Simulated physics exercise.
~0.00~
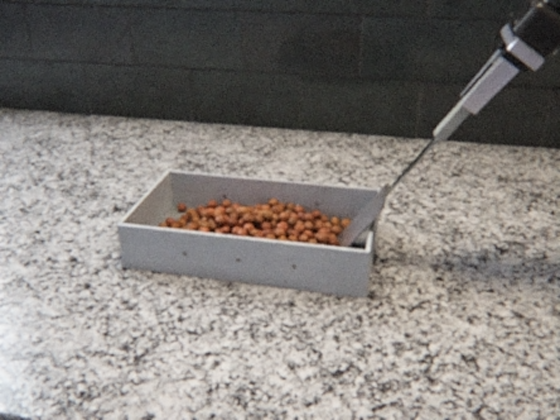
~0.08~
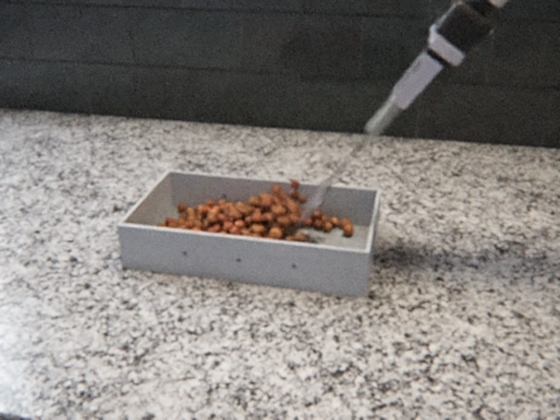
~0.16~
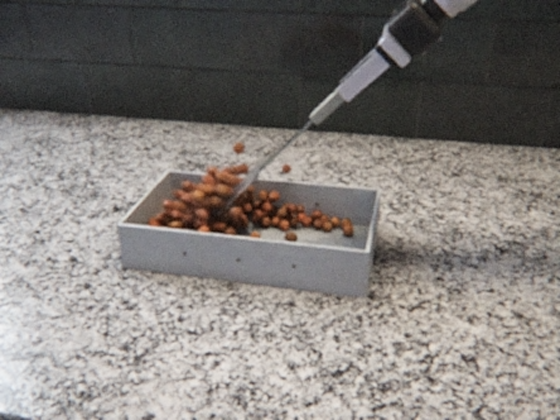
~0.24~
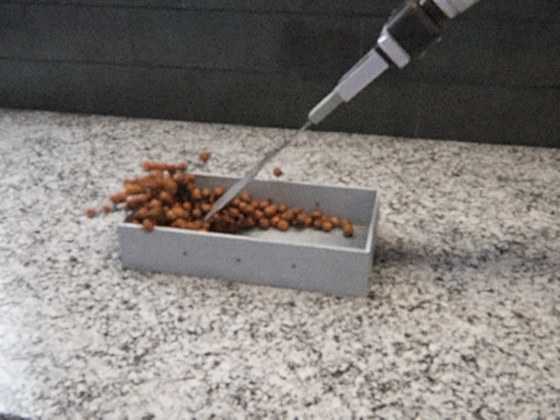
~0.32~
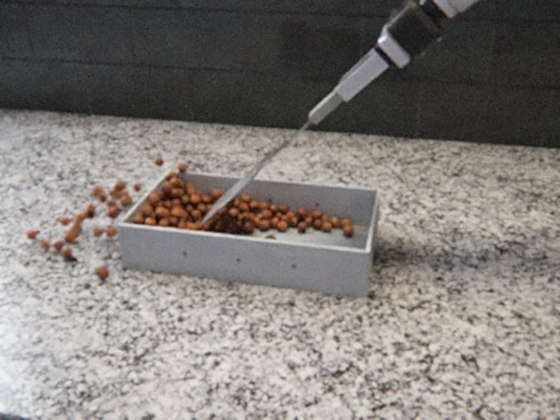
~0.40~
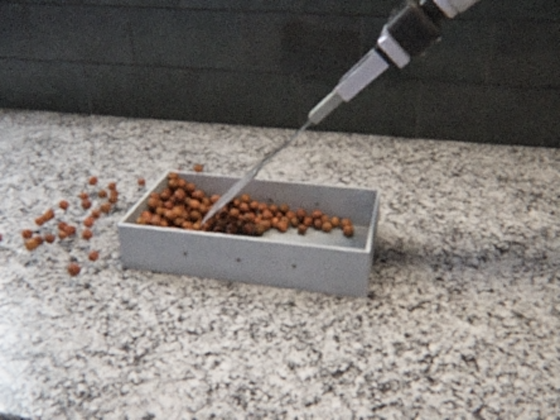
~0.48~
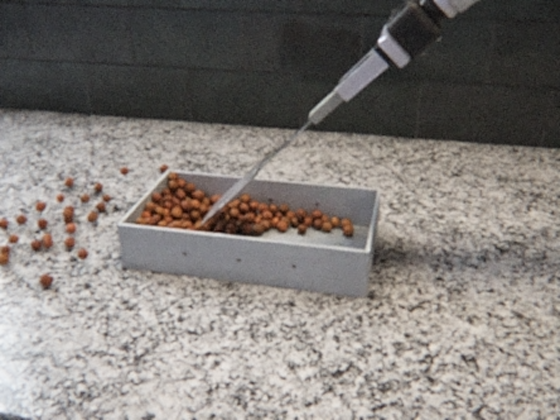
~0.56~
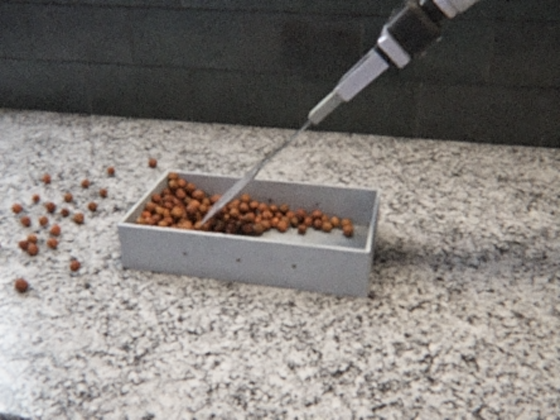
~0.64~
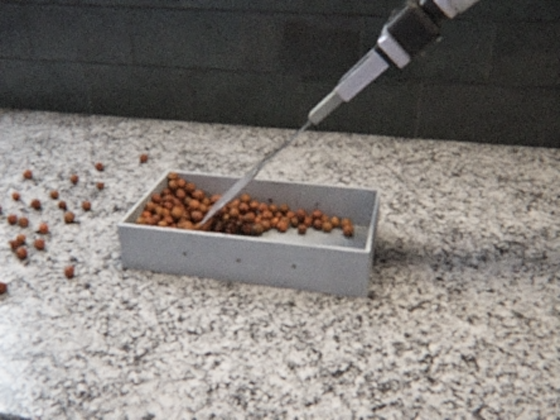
Robot arm sweeping a paddle leftward through a grey tray of hazelnuts, flinging some over the end to scatter across the speckled counter.
